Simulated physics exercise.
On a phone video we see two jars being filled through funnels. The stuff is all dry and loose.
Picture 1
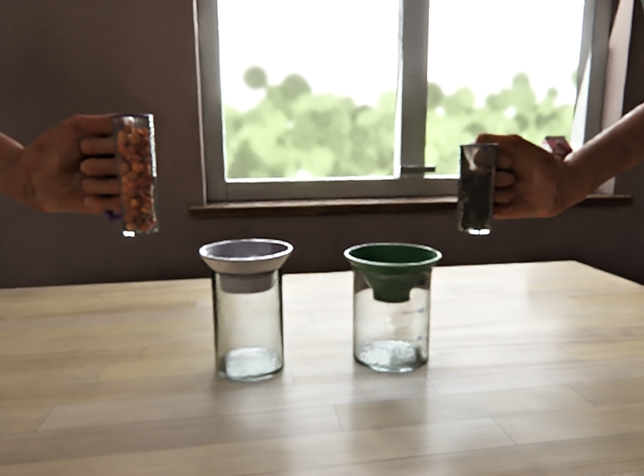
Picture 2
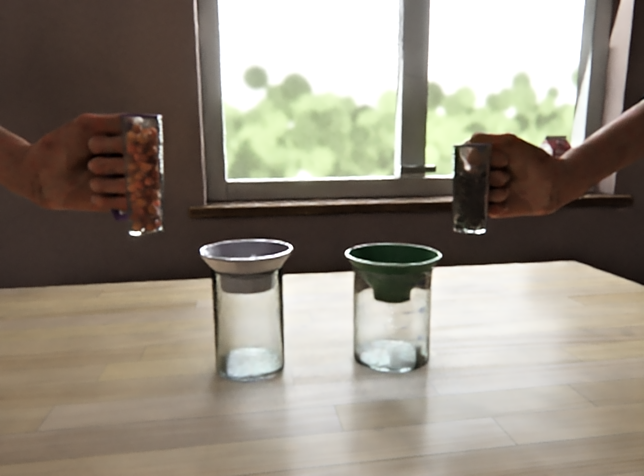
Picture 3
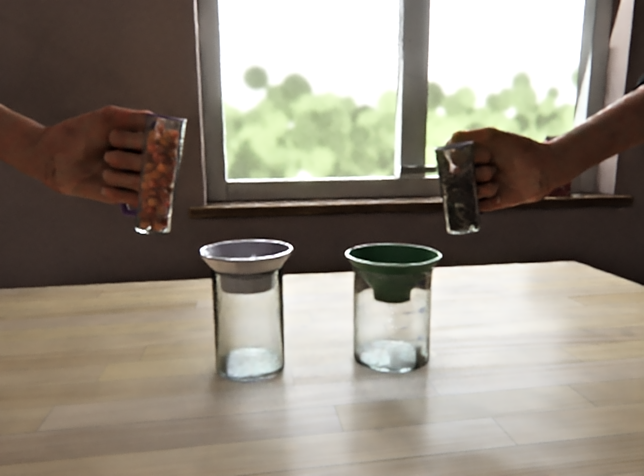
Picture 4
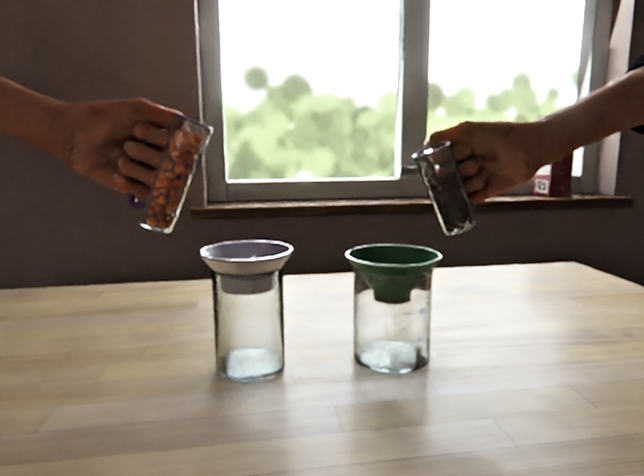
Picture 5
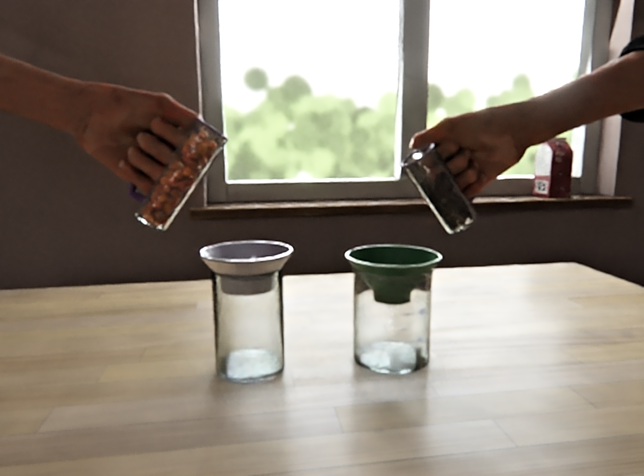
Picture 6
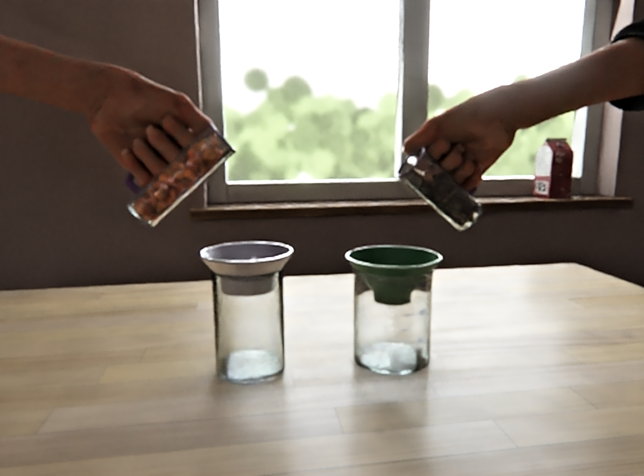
On a pale wooden table before a bright window with blurred greenery, seen from a still, level camera, two clear glass jars stand side by side. The left jar wears a grey funnel and the right a green one, while hands hold a glass of orange-brown pieces at left and a smaller, dark-filled glass at right. Both hands move inward and steadily tilt their glasses toward each other, uncovering a red-and-white carton on the sill.
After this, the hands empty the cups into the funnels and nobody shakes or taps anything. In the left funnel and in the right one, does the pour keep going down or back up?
In the end left: I'd say it empties without a hitch. Right: I'd say it empties without a hitch.
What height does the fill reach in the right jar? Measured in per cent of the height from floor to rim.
15 %, roughly.
Then, 0.27 s after the last picture, left, all still in the cup; right, all still in the cup.
Then, 0.55 s after the last picture, left, nearly all still in the cup, a stray few in or over the funnel; right, all still in the cup.
Then, 0.89 s after the last picture, left, about half still in the cup, about a quarter in or over the funnel, about a quarter down in the jar; right, about half still in the cup, about a third in or over the funnel, a small part down in the jar.
At rest, left, all down in the jar; right, all down in the jar.
